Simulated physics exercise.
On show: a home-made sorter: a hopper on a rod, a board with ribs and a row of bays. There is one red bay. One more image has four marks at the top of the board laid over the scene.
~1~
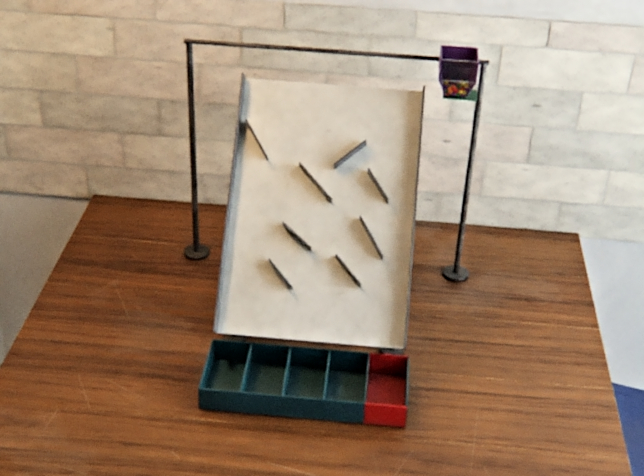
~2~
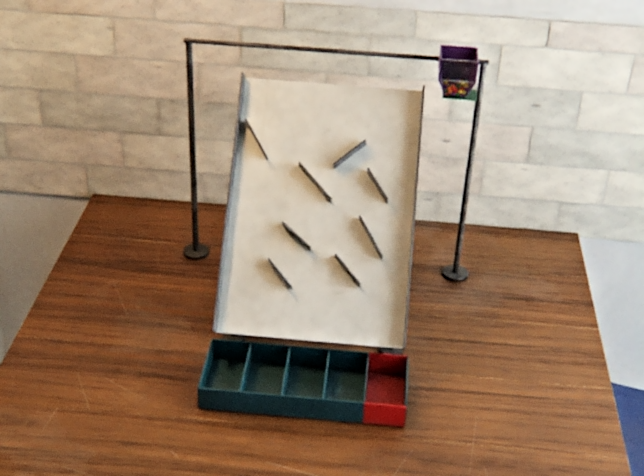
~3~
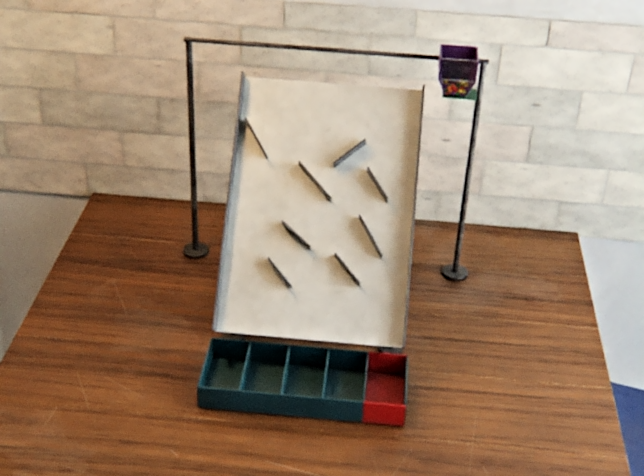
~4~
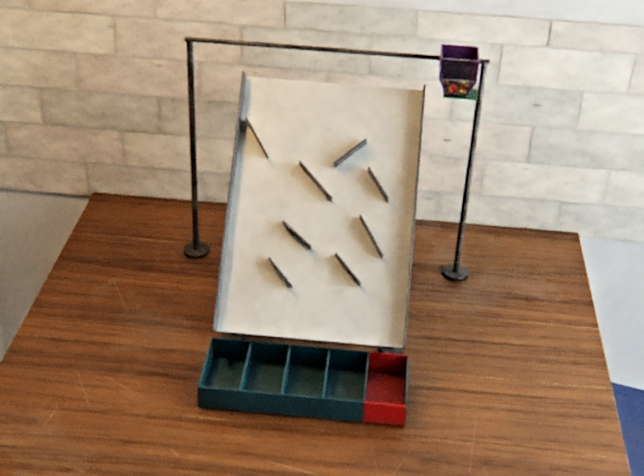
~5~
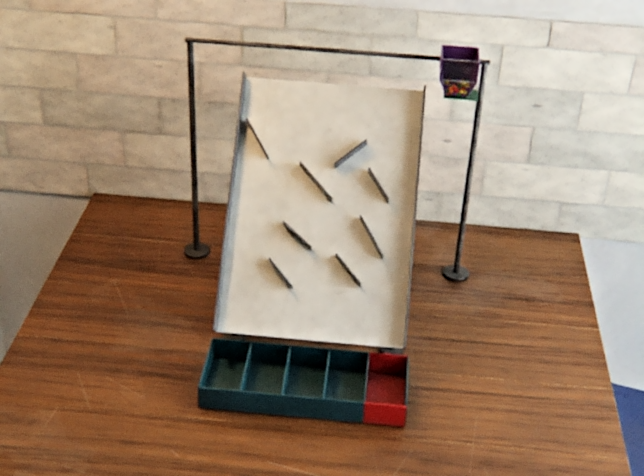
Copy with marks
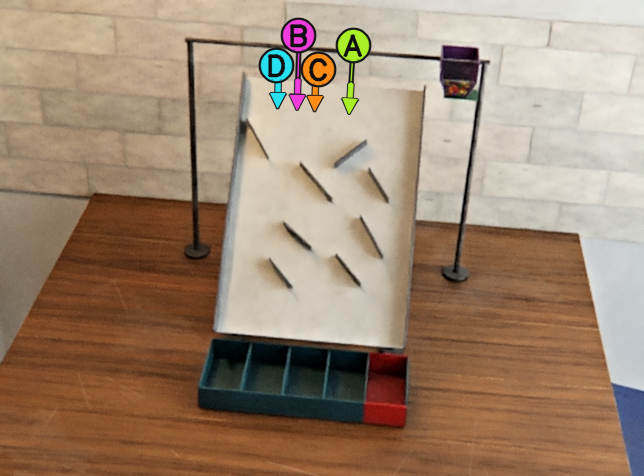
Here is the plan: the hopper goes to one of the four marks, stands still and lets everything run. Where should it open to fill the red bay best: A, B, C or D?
Mark A does it best.
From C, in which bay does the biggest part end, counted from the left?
The fifth from the left.
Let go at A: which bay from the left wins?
The fifth from the left.
On the marked copy, mark A meets the board at (349, 108); mark B meets the board at (297, 104); mark C meets the board at (314, 105); mark D meets the board at (277, 102).
With A, almost all in the red bay, just a few in other bays, about a tenth outside the box.
With B, roughly a third in the red bay, roughly half in other bays, roughly a quarter outside the box.
With C, roughly half in the red bay, roughly a quarter in other bays, roughly a quarter outside the box.
With D, roughly a quarter in the red bay, roughly half in other bays, about a tenth outside the box.
